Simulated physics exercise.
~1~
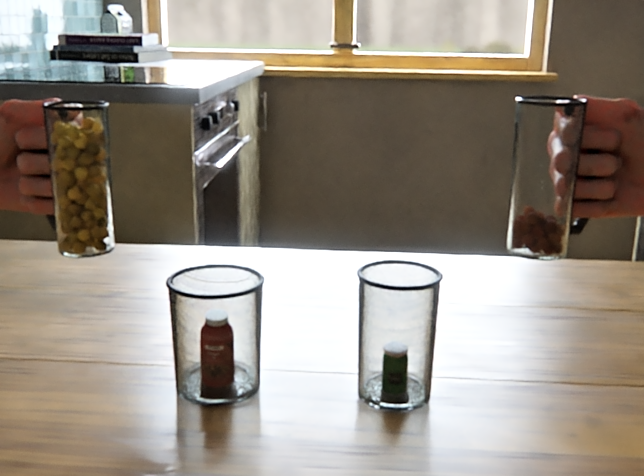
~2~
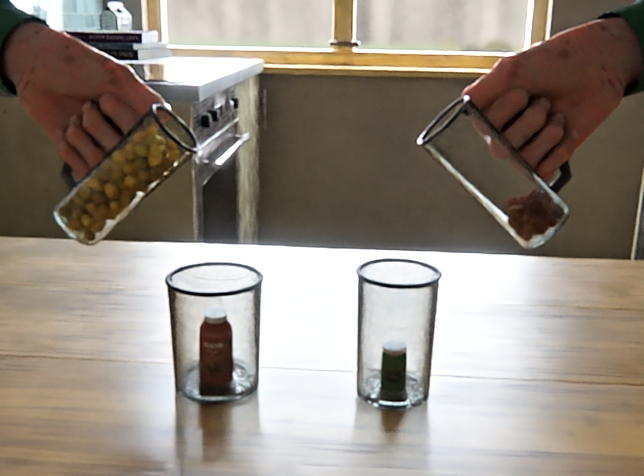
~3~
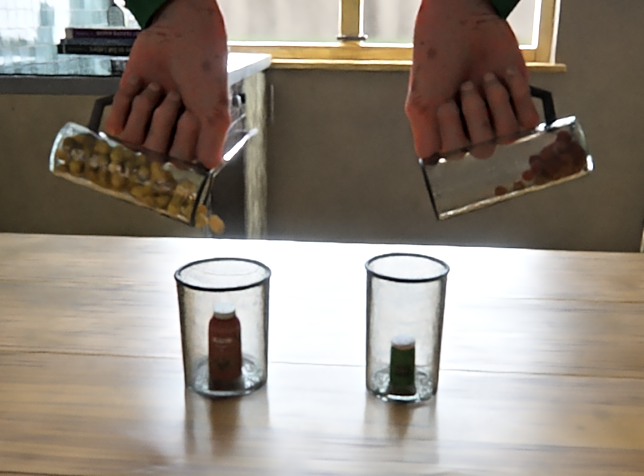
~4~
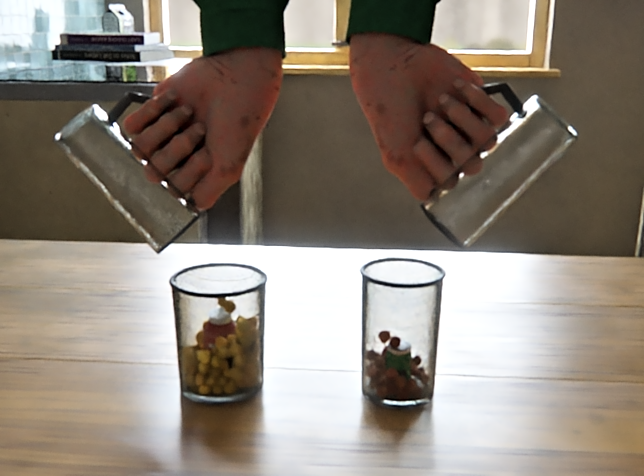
On a wooden table, two hands empty cups around small bottles, leaving both tops showing.
